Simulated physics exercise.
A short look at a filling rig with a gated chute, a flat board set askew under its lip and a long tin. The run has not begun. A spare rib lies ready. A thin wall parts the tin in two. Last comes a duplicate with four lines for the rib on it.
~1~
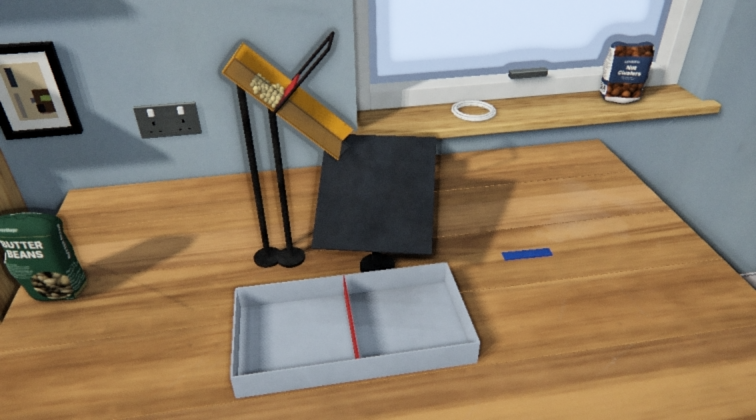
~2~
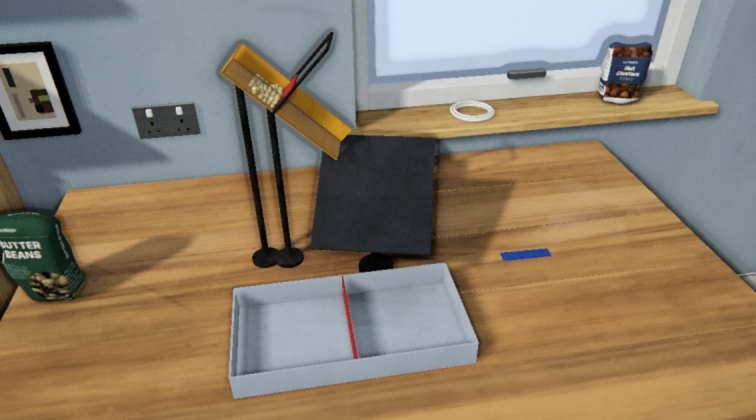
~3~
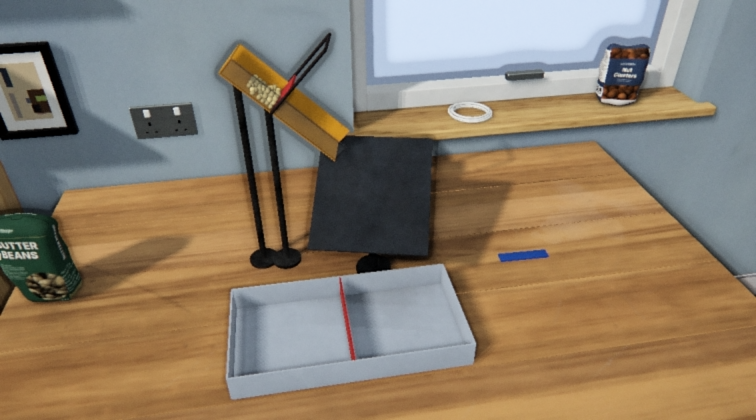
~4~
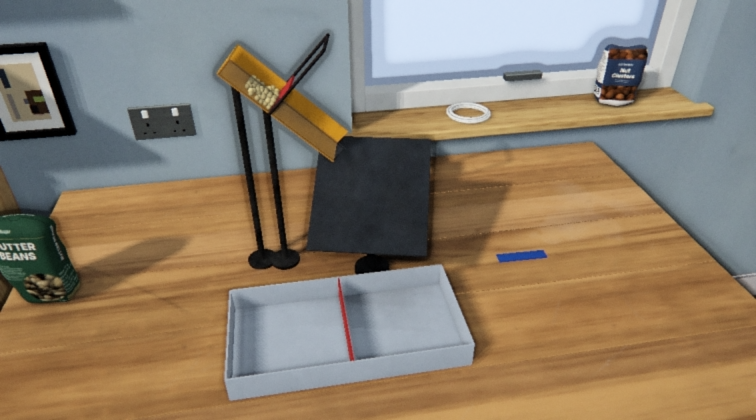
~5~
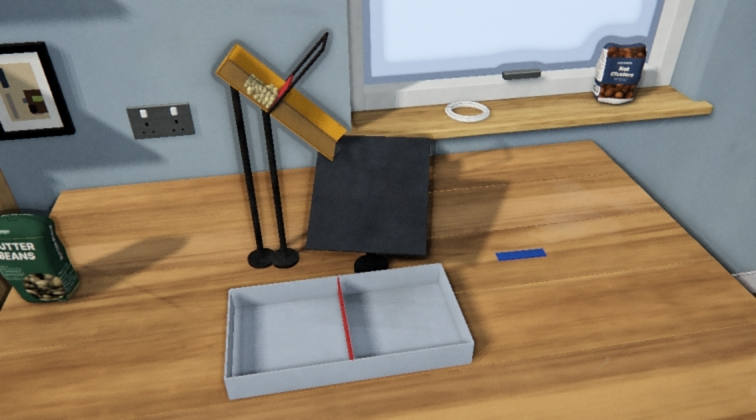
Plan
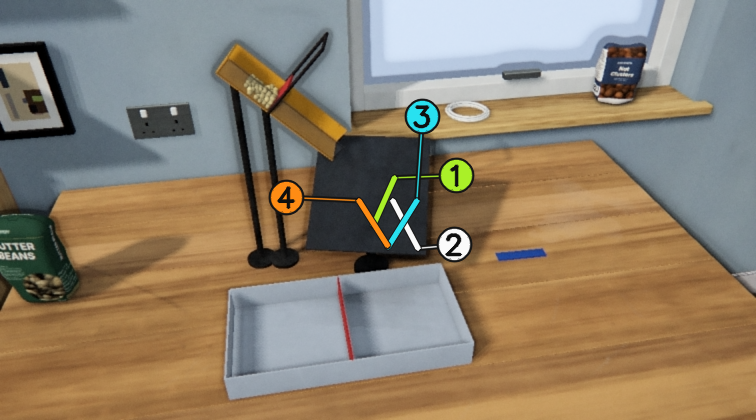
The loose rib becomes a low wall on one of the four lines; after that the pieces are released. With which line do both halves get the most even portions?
It is 1.
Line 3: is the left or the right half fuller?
More lands on the right.
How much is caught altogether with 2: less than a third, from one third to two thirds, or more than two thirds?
More than two thirds.
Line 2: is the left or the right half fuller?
More lands on the right.
On the marked copy, line 1 from (394, 177) to (373, 225); line 2 from (392, 200) to (418, 248); line 3 from (416, 200) to (388, 246); line 4 from (358, 200) to (387, 245).
With 1, of what is caught, close to half in the left half, close to half in the right.
With 2, of what is caught, a small share in the left half, all but a few in the right.
With 3, of what is caught, a small share in the left half, all but a few in the right.
With 4, of what is caught, a small share in the left half, all but a few in the right.
